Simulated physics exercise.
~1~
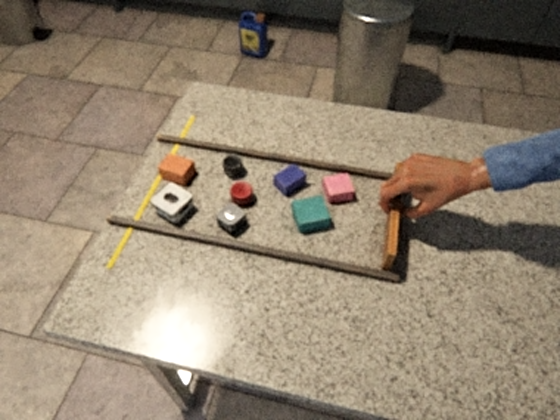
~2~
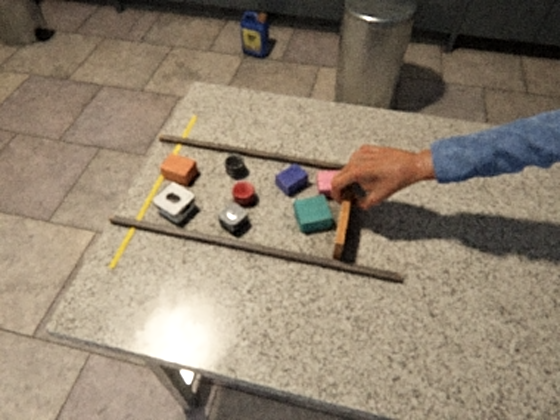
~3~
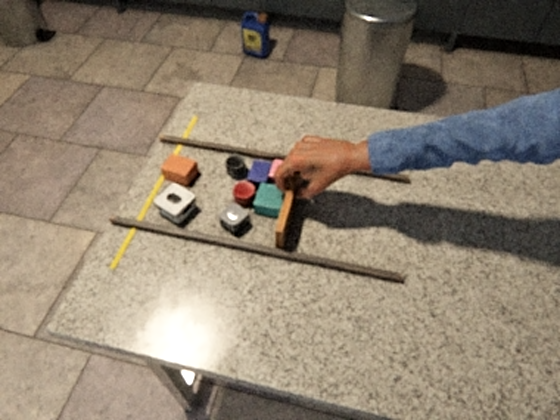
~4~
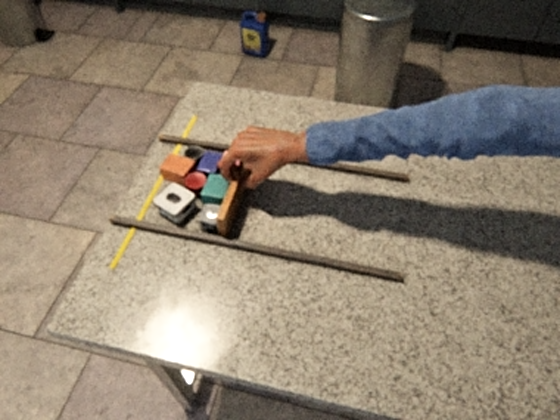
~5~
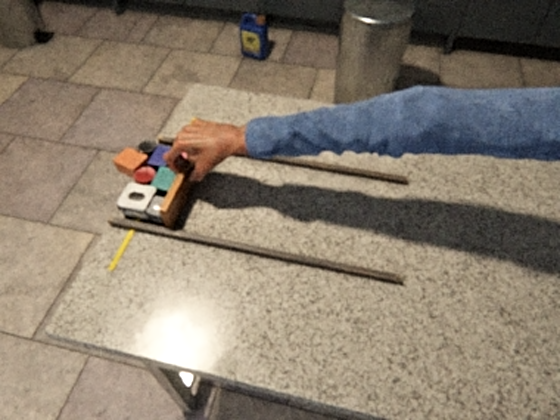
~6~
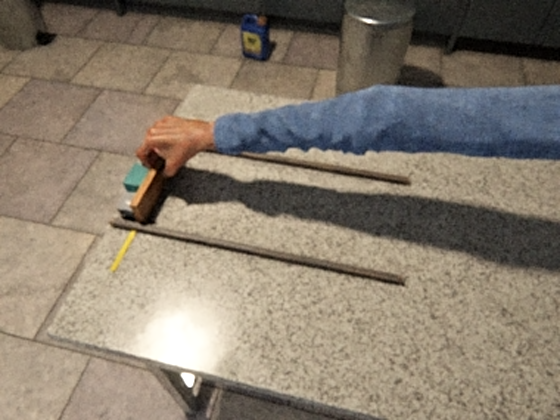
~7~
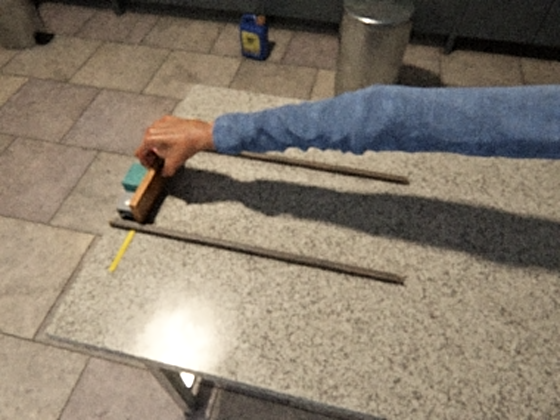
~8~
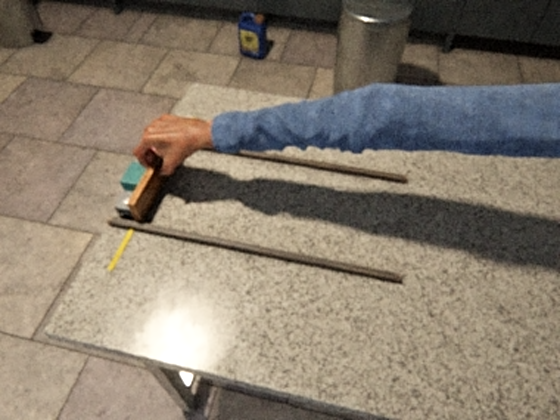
A hand pushed a wooden board leftward between two rails on a speckled tabletop, gathering small coloured blocks and round pieces ahead of it, until most dropped off the edge and it stopped by the yellow tape, with the turquoise block still showing.
